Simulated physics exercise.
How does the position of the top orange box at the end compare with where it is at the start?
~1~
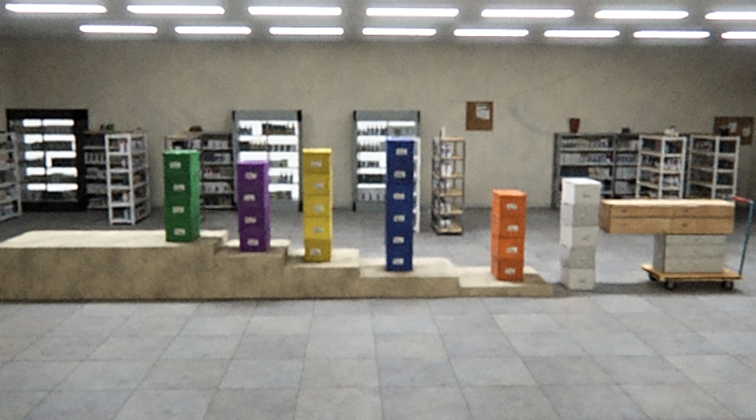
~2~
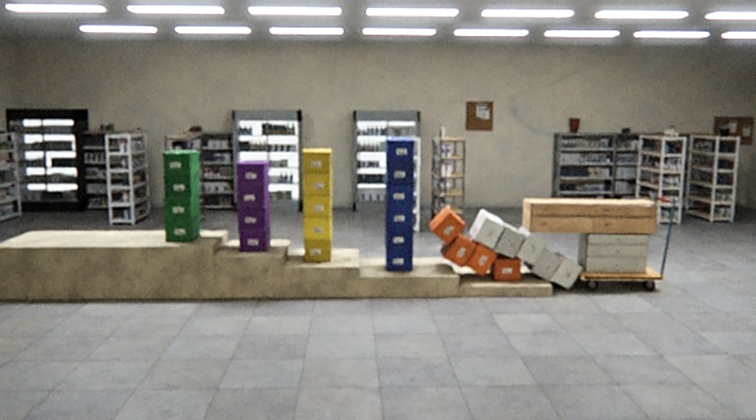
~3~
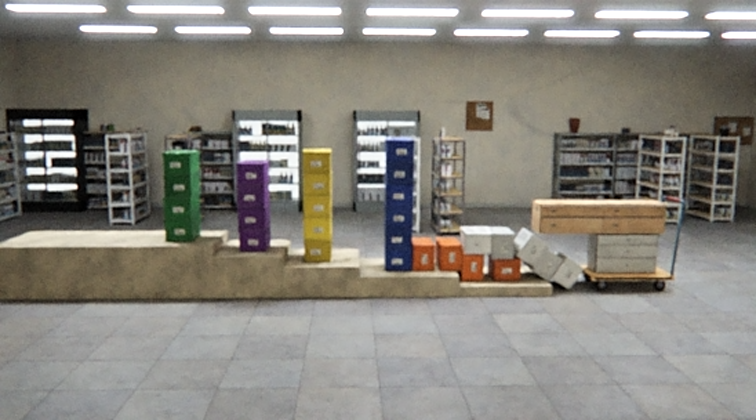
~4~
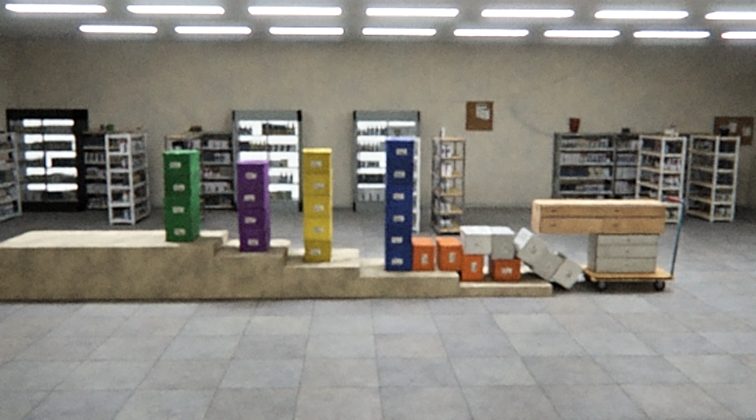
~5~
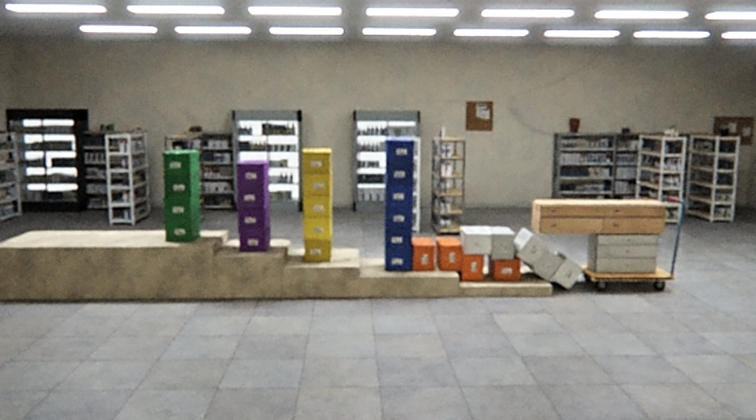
At the start it sits upright at the top of the orange stack. By the end it is farther left and lower down, lying on its side by the base of the blue stack.
